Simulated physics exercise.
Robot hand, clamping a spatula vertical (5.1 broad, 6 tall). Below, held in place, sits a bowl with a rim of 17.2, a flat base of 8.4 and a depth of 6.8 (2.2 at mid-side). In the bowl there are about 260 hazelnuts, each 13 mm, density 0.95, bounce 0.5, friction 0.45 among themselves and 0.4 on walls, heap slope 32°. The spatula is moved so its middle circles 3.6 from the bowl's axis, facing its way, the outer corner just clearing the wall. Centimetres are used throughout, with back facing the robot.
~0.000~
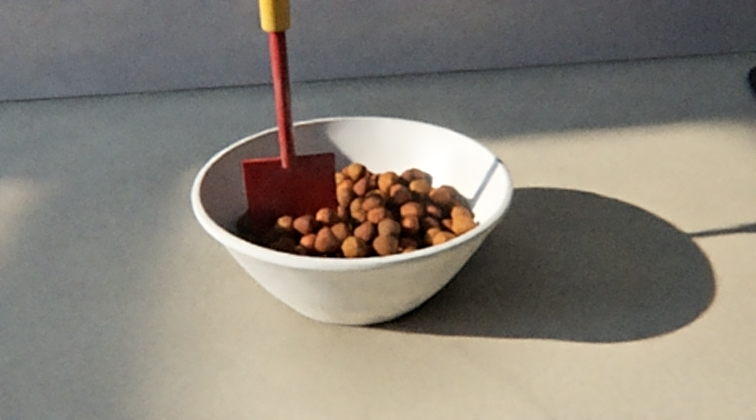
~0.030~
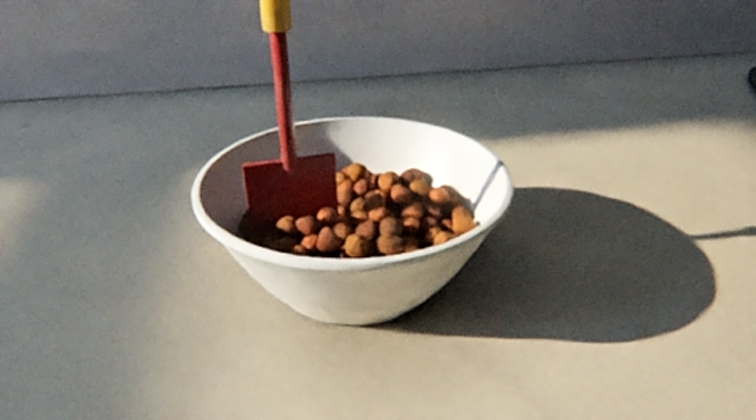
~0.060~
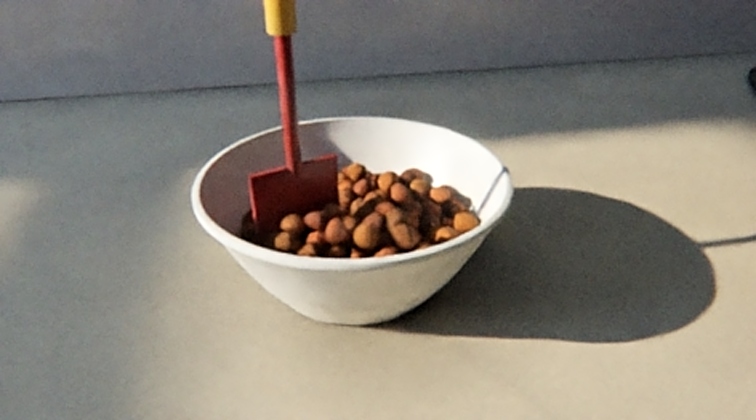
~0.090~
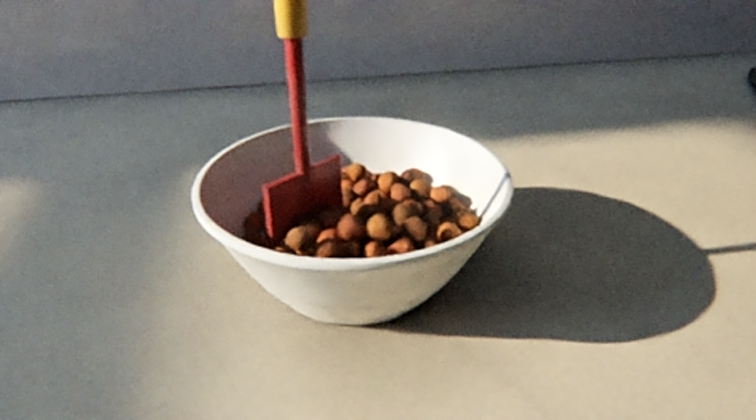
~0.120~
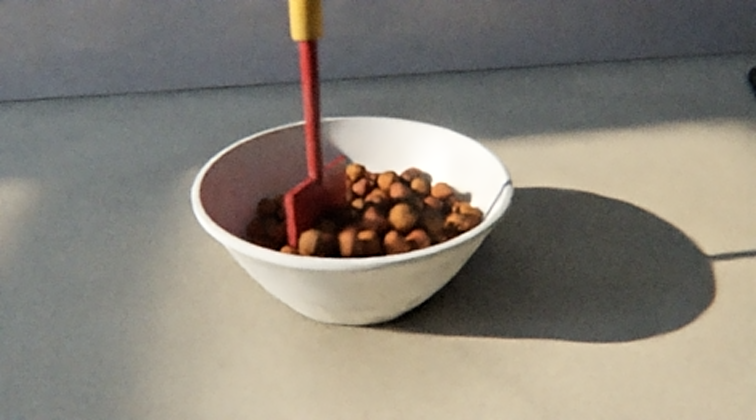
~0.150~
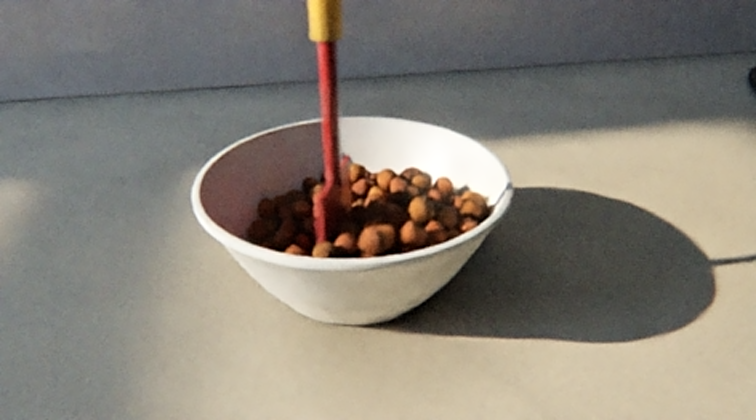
On a gray surface, a red spatula with a yellow handle stood upright in a white bowl of small round brown nuts, then moved rightward through them, turning edge-on and nudging the nuts along.
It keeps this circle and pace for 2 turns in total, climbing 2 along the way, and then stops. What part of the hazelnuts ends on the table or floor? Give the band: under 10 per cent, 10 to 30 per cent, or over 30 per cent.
Band: 10 to 30 per cent.
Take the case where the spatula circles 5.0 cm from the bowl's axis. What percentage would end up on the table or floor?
Close to 0 in a hundred then.
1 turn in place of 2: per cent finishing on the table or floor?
I'd reckon near 10 per cent.
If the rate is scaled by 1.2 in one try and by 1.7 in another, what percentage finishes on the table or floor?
Some 25 and 35 per cent.
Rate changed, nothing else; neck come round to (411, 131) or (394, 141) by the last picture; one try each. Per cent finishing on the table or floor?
Well, about 45 percent the first time and about 35 percent the second.
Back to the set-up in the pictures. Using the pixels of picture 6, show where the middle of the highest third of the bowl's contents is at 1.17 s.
I'd point to about (378, 181).
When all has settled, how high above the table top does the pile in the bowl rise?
Around 6.5 cm above the table.
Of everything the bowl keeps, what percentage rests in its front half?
It comes to near 45 percent.
By 0.66 s, 323° round, highest piece 9 above the table; 225 in the bowl, 29 on the table or floor, 6 in flight or on the tool.
By 1.17 s, 221° round, highest piece 8 above the table; 212 in the bowl, 48 on the table or floor.
By 1.63 s, 0° round, highest piece 6 above the table; 209 in the bowl, 51 on the table or floor.
By 2.33 s, 0° round, highest piece 6 above the table; 209 in the bowl, 51 on the table or floor.
Final count, 209 in the bowl, 51 on the table or floor. That is 20 % on the table or floor.
